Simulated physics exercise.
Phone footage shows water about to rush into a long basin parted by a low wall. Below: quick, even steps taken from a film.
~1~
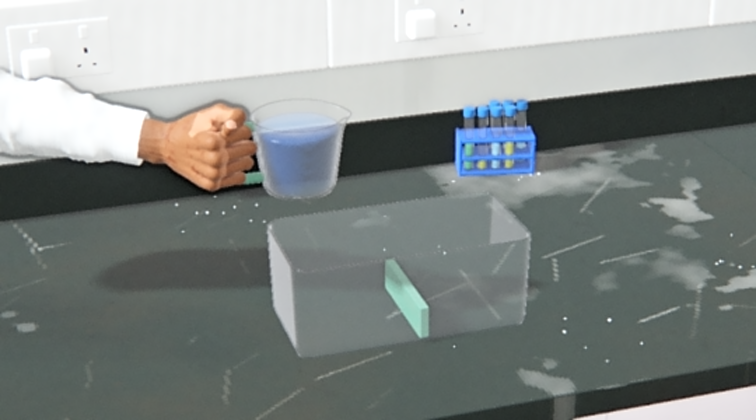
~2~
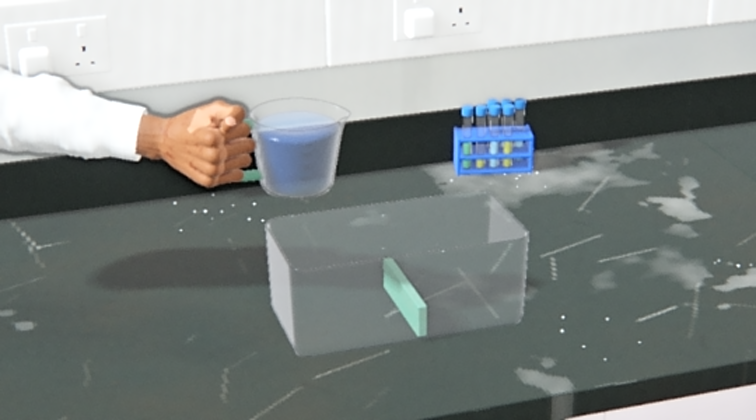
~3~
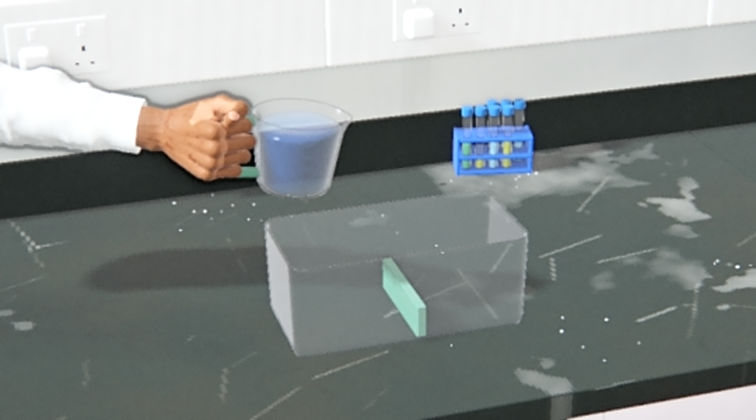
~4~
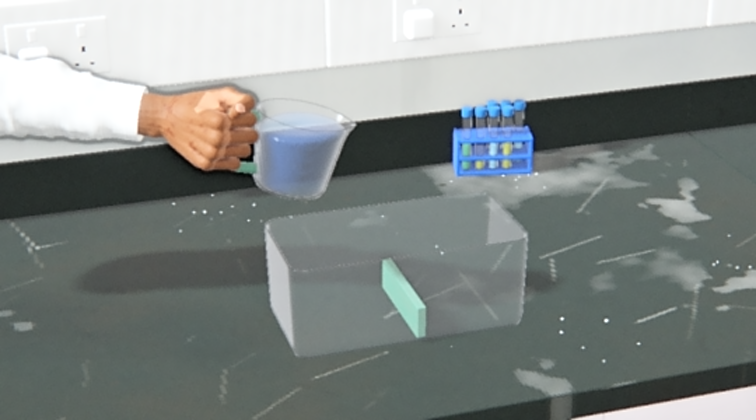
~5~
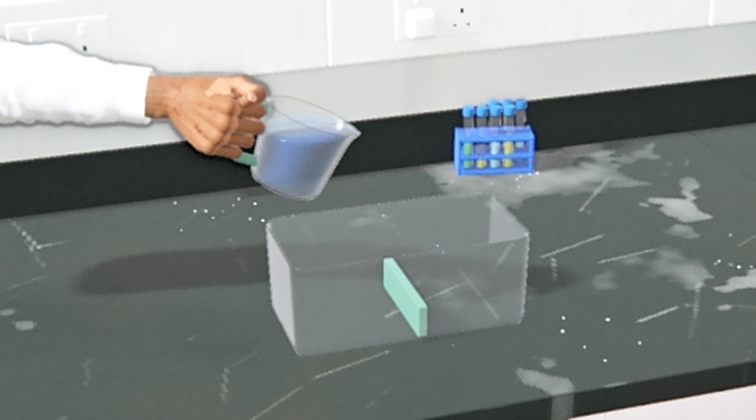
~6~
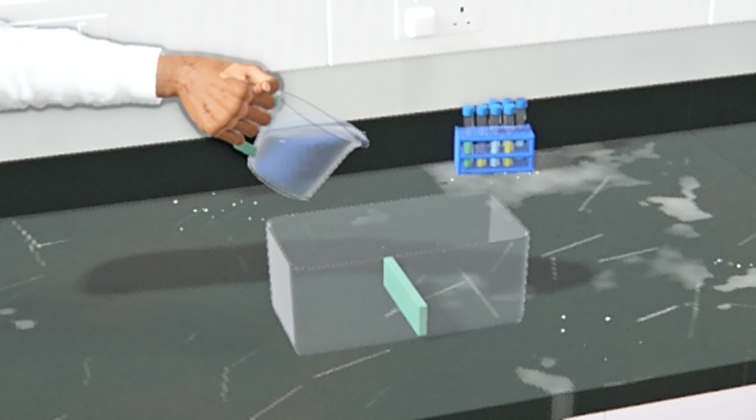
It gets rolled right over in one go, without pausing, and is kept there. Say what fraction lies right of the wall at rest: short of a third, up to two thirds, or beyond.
The share right of the wall is going to stay short of a third.
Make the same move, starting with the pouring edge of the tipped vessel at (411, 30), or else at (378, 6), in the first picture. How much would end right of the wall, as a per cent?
80 and 80 in a hundred.
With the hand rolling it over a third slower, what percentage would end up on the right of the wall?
Near 35 %.
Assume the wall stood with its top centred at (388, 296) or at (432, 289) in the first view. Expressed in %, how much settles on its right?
In order, 60 and 10 in a hundred.
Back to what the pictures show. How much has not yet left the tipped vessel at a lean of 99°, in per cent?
Still holding around 35 %, give or take.
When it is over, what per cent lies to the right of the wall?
It comes to 25 per cent or so.
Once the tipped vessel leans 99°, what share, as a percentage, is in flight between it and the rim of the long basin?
Estimate: 25 per cent, roughly.
A moment on, the tilt is 99° and 33 per cent is still to pour, 21 is left of the wall and 18 right of it.
Next, the tilt is 117° and 1 per cent is still to pour, 71 is left of the wall and 23 right of it.
Then the tilt is 117° and 0 per cent is still to pour, 72 is left of the wall and 26 right of it.
Later the tilt is 117° and 0 per cent is still to pour, 72 is left of the wall and 26 right of it.
Finally, 72 per cent lies left of the wall, 26 right of it and 2 outside.
